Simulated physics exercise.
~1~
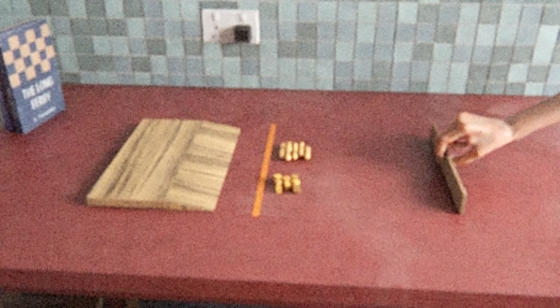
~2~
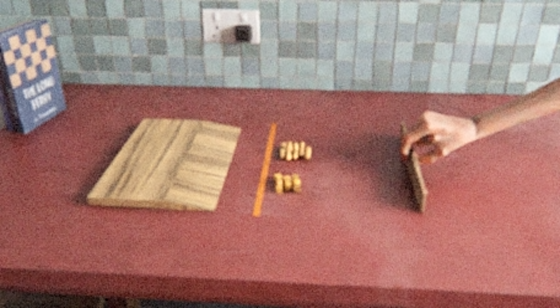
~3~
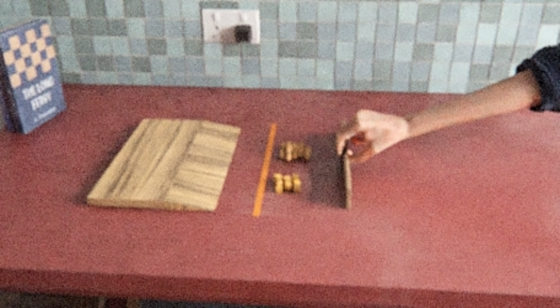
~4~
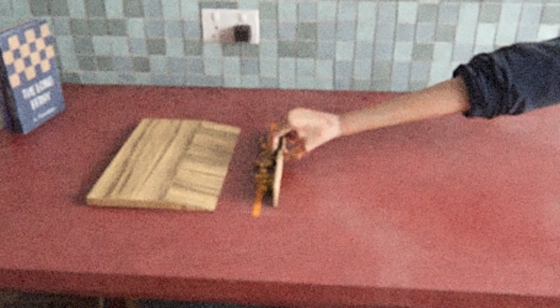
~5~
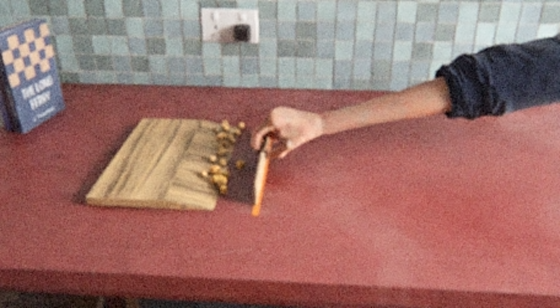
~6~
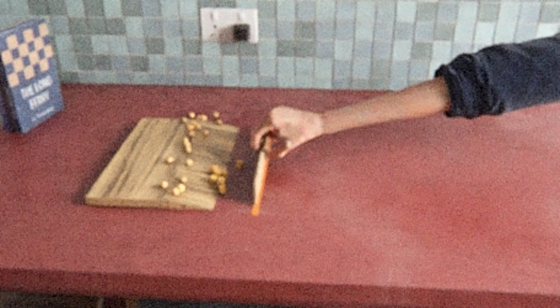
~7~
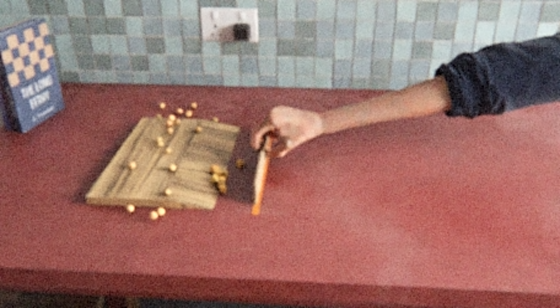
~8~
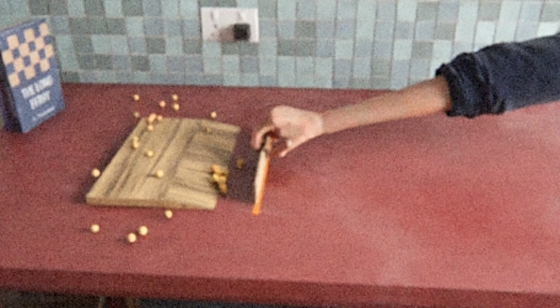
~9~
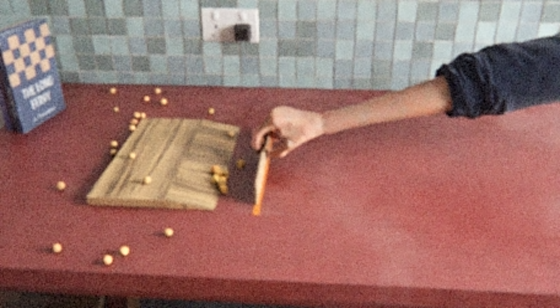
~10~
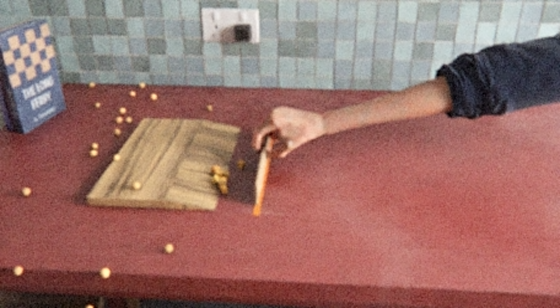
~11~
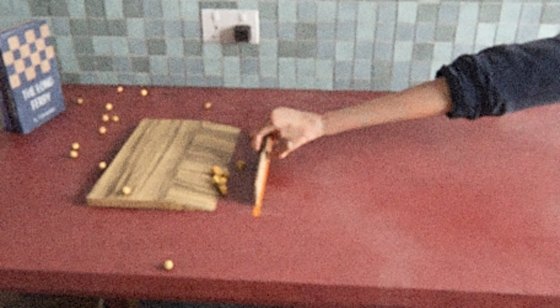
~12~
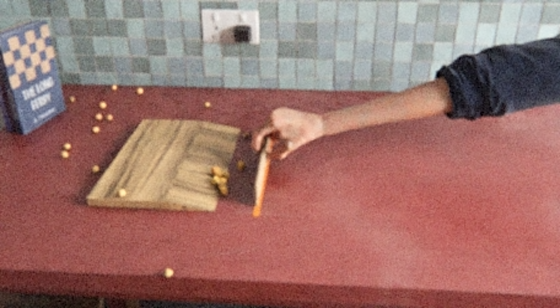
The footage shows a hand sliding an upright piece of card left across a red tabletop, pushing two clusters of small round pieces toward a wooden ramp. The card stops at orange tape; many pieces roll over and scatter beyond, while a few remain near the ramp's right edge.
